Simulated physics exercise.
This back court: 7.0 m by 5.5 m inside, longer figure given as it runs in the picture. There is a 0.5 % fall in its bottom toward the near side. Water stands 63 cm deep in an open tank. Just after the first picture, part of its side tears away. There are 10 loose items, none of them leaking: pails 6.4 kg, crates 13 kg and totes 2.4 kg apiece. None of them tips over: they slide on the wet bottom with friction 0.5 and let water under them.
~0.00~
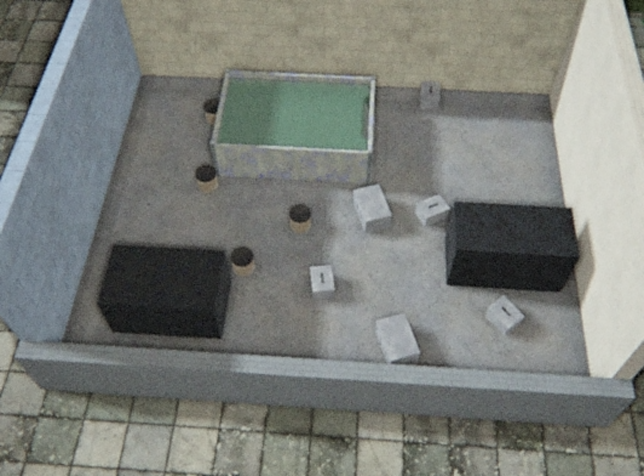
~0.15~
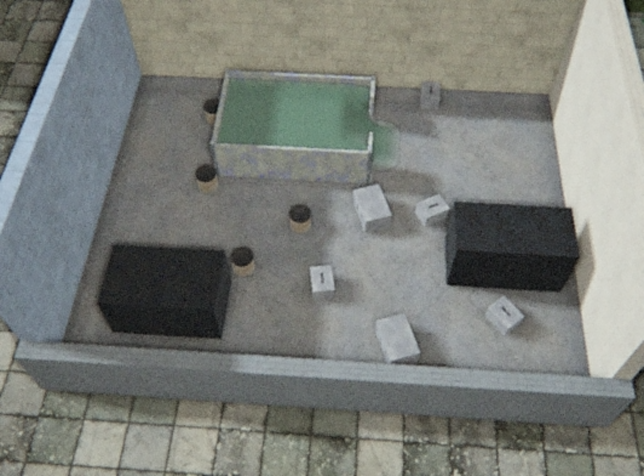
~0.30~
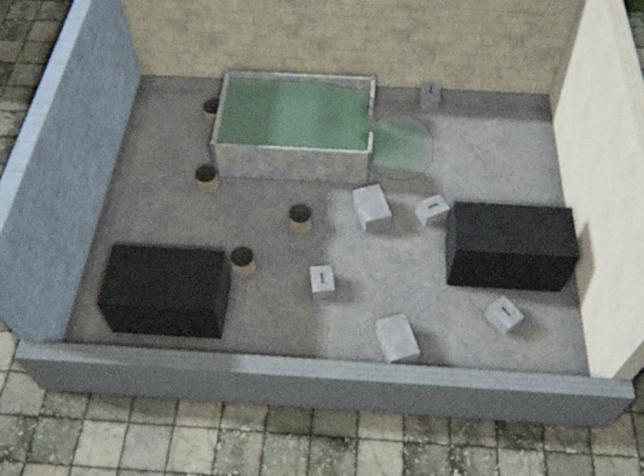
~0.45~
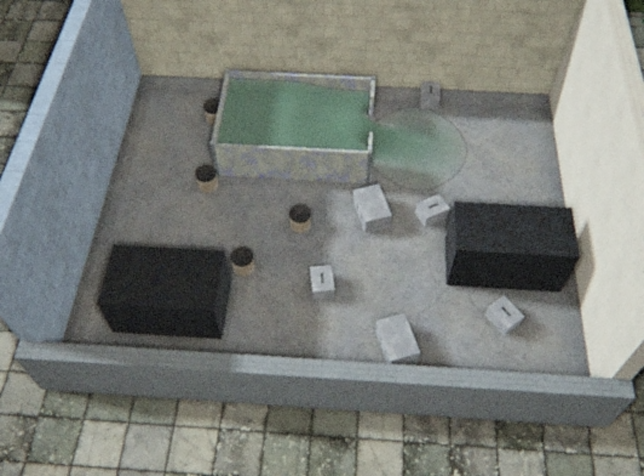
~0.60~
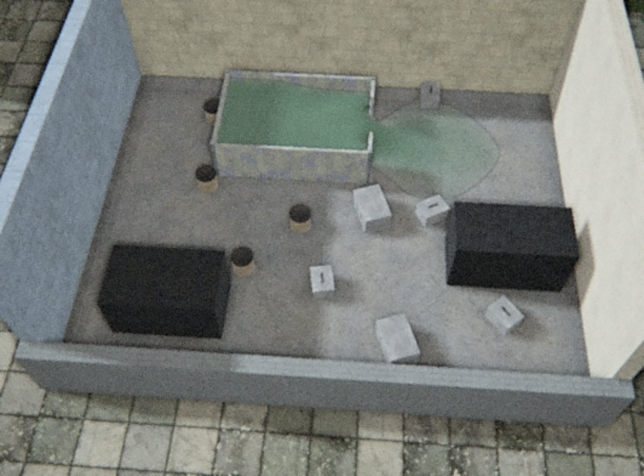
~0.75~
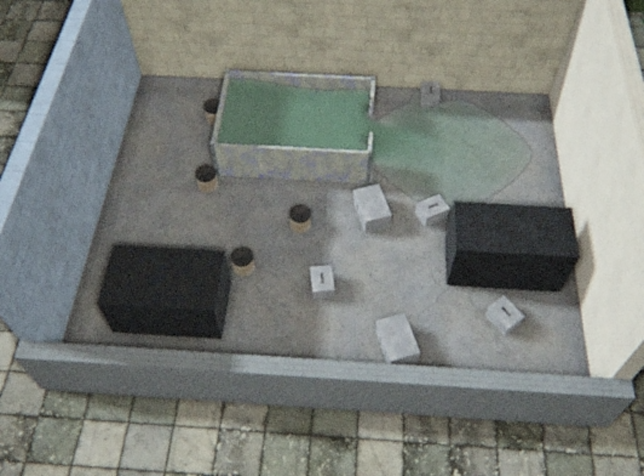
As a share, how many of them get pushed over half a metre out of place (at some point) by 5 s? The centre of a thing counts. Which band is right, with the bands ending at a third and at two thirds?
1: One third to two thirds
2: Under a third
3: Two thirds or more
Option 2: Under a third.
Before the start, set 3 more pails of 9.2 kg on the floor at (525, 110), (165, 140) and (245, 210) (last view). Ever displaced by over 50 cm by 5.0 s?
Result, in sequence: Above the mark / below the mark / below the mark.
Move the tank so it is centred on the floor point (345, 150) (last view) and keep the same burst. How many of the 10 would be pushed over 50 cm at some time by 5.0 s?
Result: 3 of them.
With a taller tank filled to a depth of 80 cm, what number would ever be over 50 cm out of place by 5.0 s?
Then 4 of them.
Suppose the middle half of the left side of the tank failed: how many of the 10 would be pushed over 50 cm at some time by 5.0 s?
Then 4 of them would.
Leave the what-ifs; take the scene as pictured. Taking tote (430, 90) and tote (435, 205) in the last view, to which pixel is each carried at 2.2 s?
Near (503, 83) and (432, 242).
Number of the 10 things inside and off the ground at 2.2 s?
Count: 1.
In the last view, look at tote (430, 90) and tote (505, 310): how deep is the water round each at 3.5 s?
Roughly 18 and 0 cm.
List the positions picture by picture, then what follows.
The first picture shows a tote at (431, 90) rests on the ground; a pail at (300, 213), on the bottom; 3.4 m2 under water; 0 of 10 have shifted.
The second picture shows a tote at (431, 90), on the bottom; a pail at (300, 213) rests on the ground; 3.9 m2 under water; 0 of 10 have shifted.
The third picture shows a tote at (431, 90), on the bottom; a pail at (300, 213) rests on the ground; water covers 4.6 m2; 0 of 10 have shifted.
The fourth picture shows a tote at (431, 90) rests on the ground; a pail at (300, 213), on the bottom; water covers 5.5 m2; 0 of 10 have shifted.
The fifth picture shows a tote at (431, 90) rests on the ground; a pail at (300, 213), on the bottom; water covers 6.4 m2; 0 of 10 have shifted.
The sixth picture shows a tote at (431, 90), on the bottom; a pail at (300, 213), on the bottom; water covers 7.6 m2; 0 of 10 have shifted.
After 1.1 s 0 of 10 are over 50 cm from their spots; 0 afloat.
After 2.2 s 2 of 10 are over 50 cm from their spots; 1 afloat.
After 3.5 s 2 of 10 are over 50 cm from their spots; 1 afloat.
After 5.0 s 2 of 10 are over 50 cm from their spots, and 2 have been at some point; 1 afloat.
